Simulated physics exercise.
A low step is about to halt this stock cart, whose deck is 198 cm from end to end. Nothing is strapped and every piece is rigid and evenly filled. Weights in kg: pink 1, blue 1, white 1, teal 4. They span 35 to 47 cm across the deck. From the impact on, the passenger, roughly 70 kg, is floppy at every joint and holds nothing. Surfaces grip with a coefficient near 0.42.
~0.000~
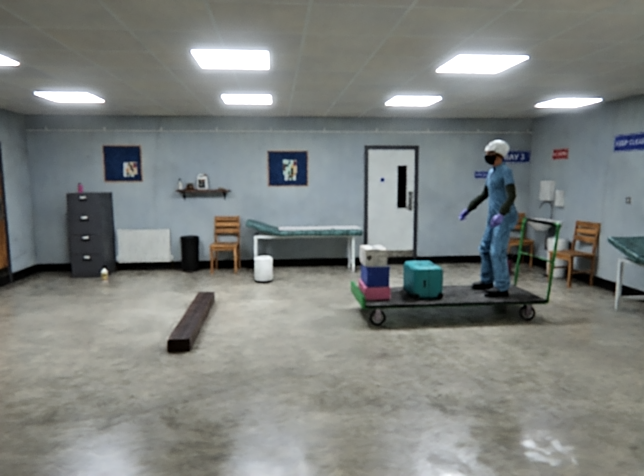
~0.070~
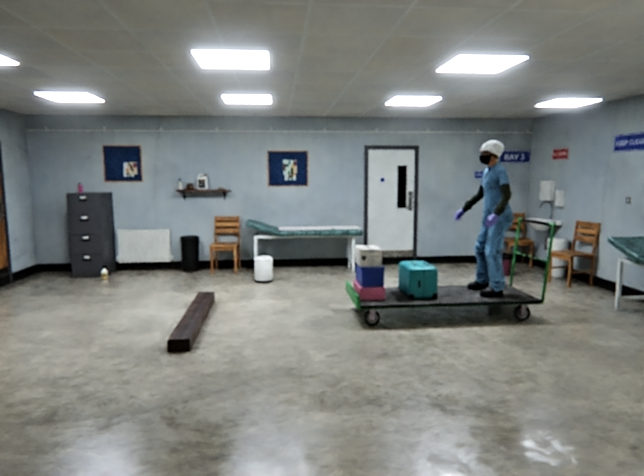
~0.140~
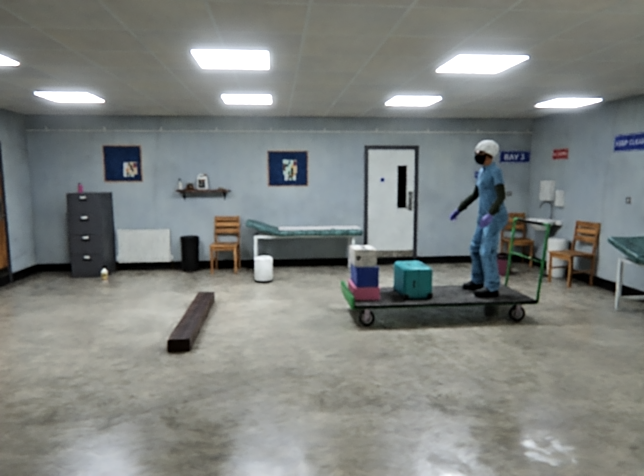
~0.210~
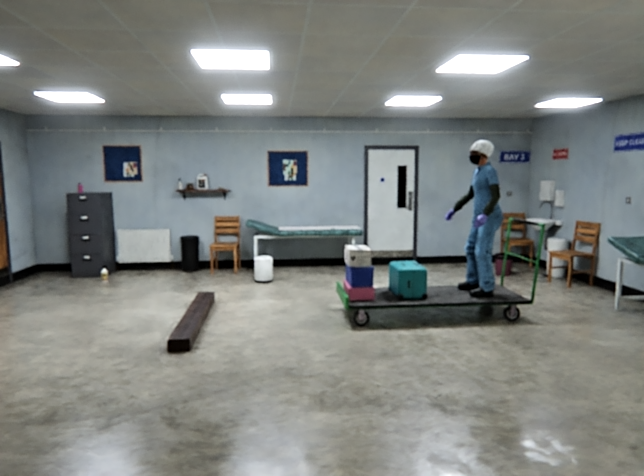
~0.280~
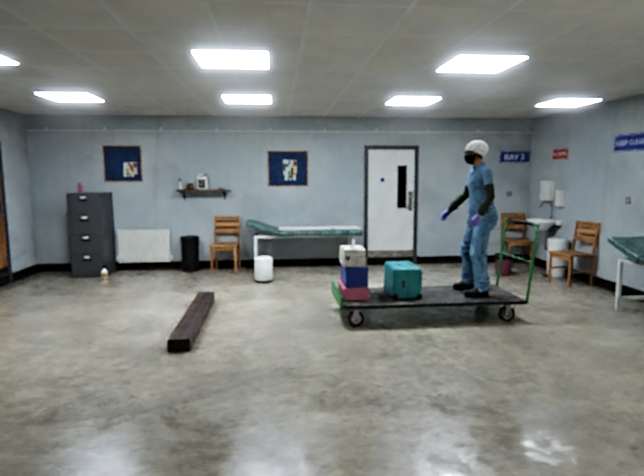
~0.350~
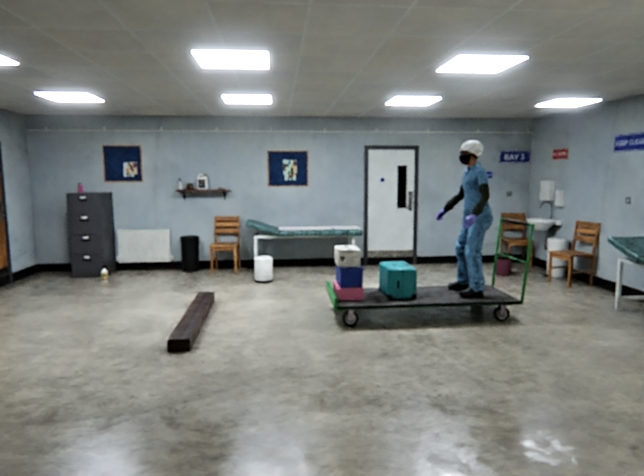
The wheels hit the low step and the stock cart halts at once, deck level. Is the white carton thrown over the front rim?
In the end the white carton stays on.
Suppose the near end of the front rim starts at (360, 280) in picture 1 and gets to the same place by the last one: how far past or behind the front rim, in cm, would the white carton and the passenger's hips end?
In that case white 50 past, hips 130 behind.
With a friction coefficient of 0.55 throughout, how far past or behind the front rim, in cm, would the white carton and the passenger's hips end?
Then white 10 behind, hips 130 behind.
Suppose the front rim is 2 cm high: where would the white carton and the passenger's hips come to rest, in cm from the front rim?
In that case white 10 behind, hips 130 behind.
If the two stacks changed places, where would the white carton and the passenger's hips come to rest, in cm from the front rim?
Then white 30 behind, hips 130 behind.
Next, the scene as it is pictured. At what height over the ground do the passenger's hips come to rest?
Roughly 55 cm above it.
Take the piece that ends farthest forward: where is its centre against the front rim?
Some 10 cm behind it.
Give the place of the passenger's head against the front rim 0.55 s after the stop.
Some 80 cm behind it.
Impact comes at 2.12 s.
After 2.37 s the white carton is 9 cm behind the rim, tilted 0°, near (202, 259) in the last picture's view.
After 2.67 s the white carton is 9 cm behind the rim, tilted 0°, near (203, 259) in the last picture's view.
After 3.12 s the white carton is 9 cm behind the rim, tilted 0°, near (203, 259) in the last picture's view.
Final state at 3.5 s, nothing is past the rim; behind it, pink tote, blue tote, white carton, teal suitcase and the passenger's hips.
